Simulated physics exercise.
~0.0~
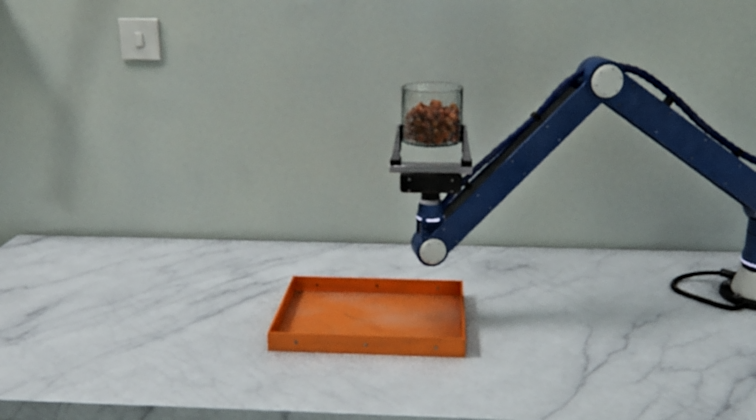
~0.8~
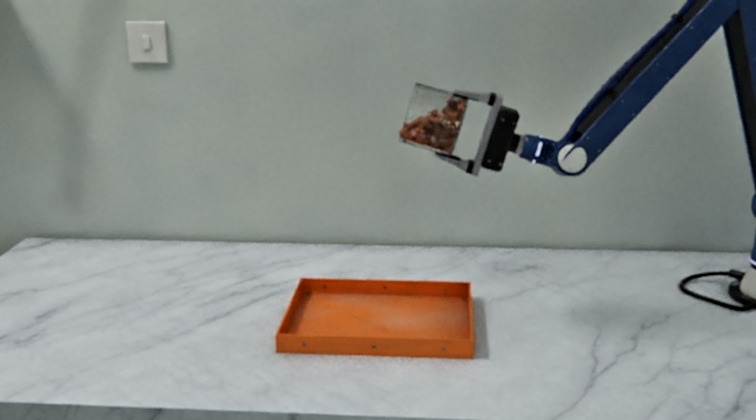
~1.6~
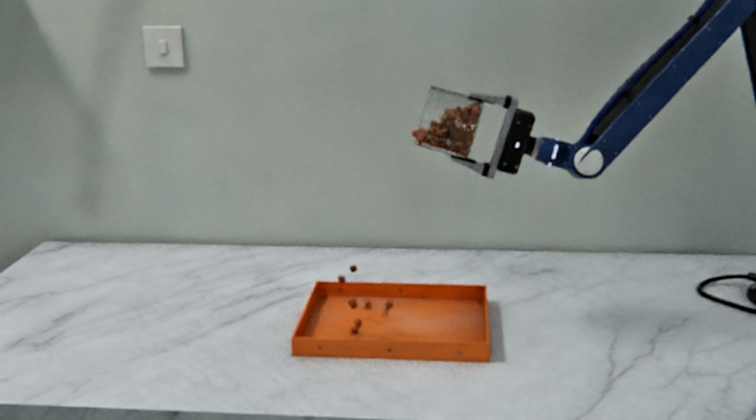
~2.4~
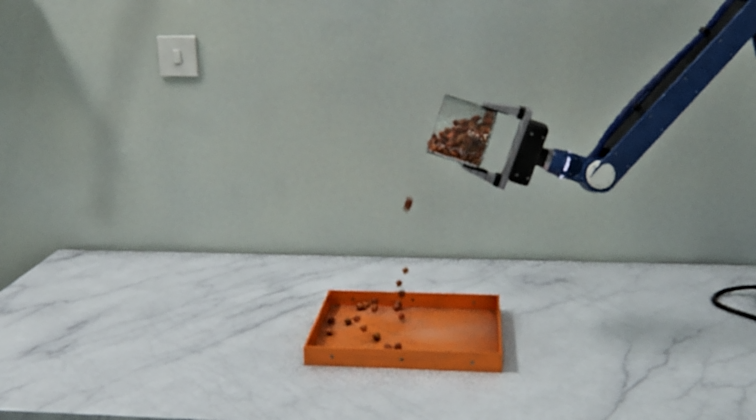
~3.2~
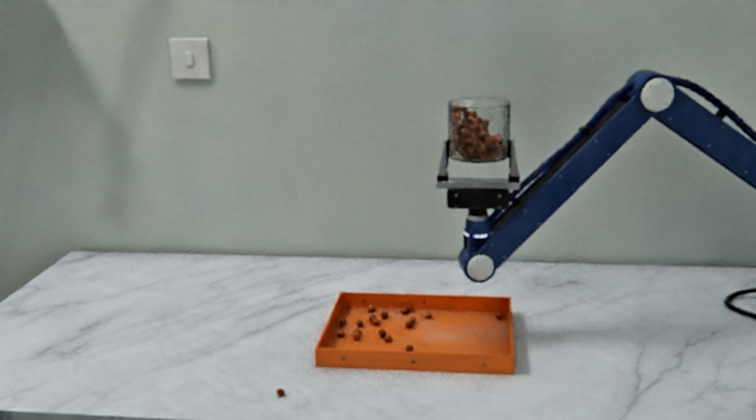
A blue robot arm reaching in from the right holds a clear cup of brown hazelnuts upright above a shallow orange tray, on a white marble table against a pale green wall with a light switch, seen from the front and slightly above. The arm lifts and tips the cup steeply to the left. A few nuts drop into the tray, then more fall in a thin trickle while the view drifts slightly left. Finally the arm sets the cup upright again, still mostly full, with scattered nuts in the tray and one lying on the table in front.
